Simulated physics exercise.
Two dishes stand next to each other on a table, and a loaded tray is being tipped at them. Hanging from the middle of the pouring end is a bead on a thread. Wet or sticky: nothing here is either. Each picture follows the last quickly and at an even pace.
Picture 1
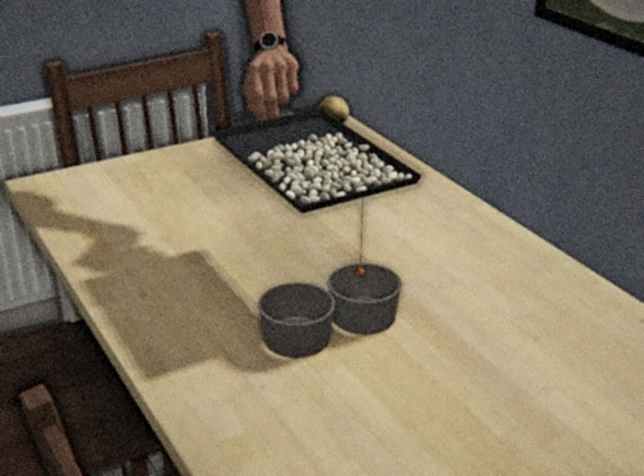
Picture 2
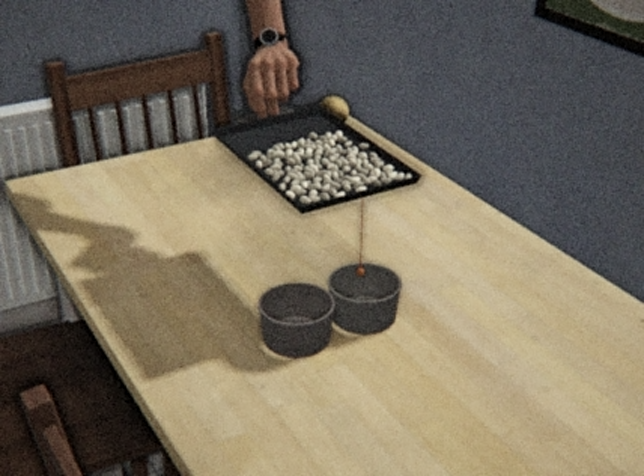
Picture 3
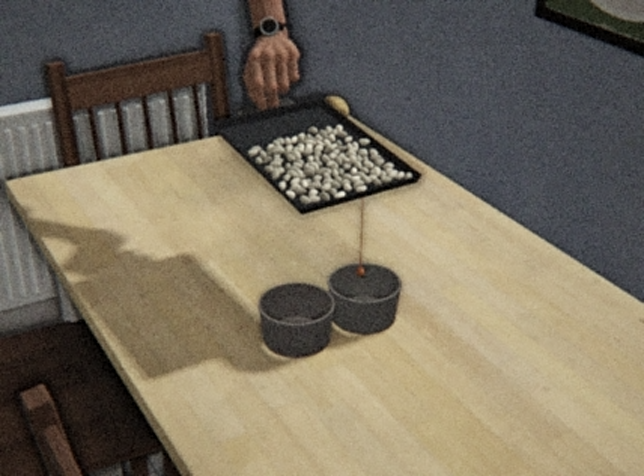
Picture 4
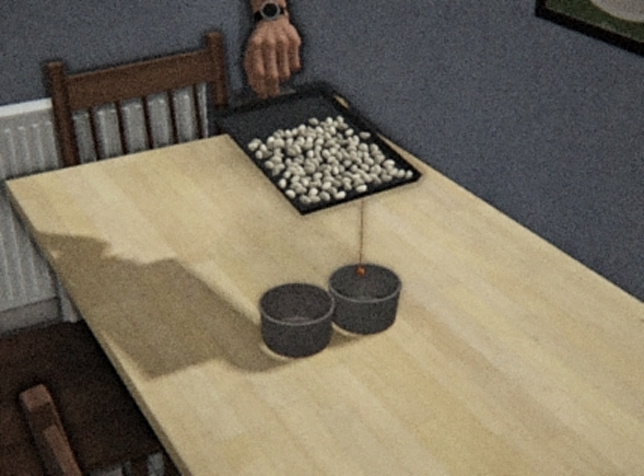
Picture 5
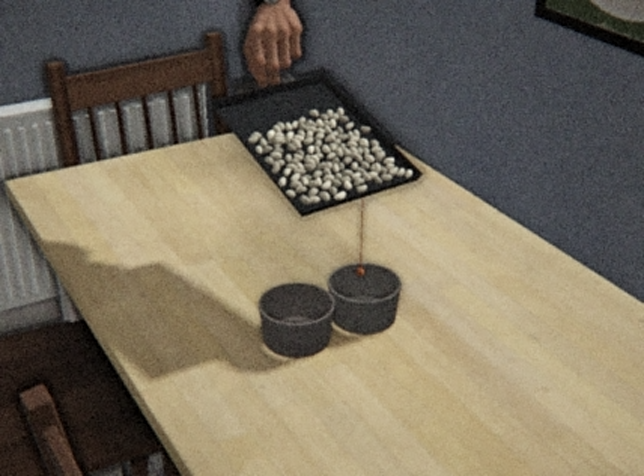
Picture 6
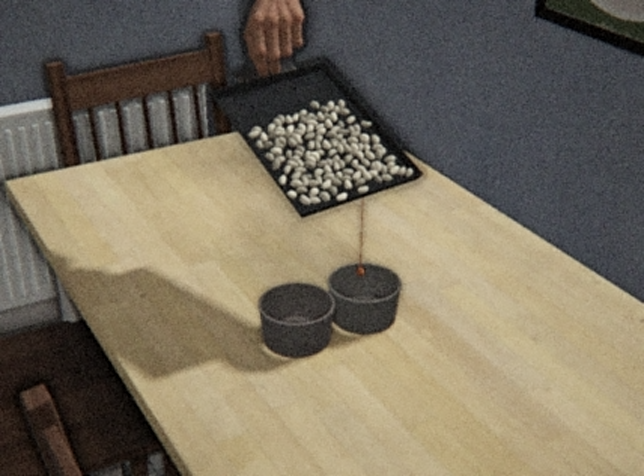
The clip shows a hand above a dark tray of white beans over a wooden table with two dark dishes and a bead on a thread; the tray's far end rises steadily while the beans stay bunched together.
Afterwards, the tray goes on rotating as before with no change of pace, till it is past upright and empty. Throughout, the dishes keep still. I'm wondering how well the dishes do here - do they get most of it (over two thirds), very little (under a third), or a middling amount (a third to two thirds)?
They get a middling amount, a third to two thirds.
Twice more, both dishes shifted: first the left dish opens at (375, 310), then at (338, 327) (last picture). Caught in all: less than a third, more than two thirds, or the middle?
The earlier try, one to two thirds; the later try, the middle third.
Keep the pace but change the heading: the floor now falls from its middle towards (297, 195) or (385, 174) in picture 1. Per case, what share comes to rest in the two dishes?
Shares, approx.: 90 %, then 10 %.
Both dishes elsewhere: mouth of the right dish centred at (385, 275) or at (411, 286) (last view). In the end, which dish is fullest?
One: The dish on the left. Two: The dish on the left.
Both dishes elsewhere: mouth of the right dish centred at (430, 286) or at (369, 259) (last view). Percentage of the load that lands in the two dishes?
50 %, 0 %.
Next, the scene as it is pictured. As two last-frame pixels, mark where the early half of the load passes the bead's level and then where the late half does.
Around (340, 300), followed by around (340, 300).
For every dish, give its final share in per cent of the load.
Roughly 40 in a hundred end in the left dish and roughly 10 in a hundred in the right dish.
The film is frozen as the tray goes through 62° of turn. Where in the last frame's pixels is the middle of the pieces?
At about (341, 177).
Just after the last frame, tray tipped steeply; almost all on the tray; about a tenth in the air.
A moment on, tray tipped past a quarter turn; roughly a third in the left dish; about a tenth in the right dish; roughly half outside both; about a tenth in the air.
Further on, tray tipped past a quarter turn; roughly a third in the left dish; about a tenth in the right dish; roughly half outside both.
When it is over, tray tipped past a quarter turn; roughly a third in the left dish; about a tenth in the right dish; roughly half outside both.
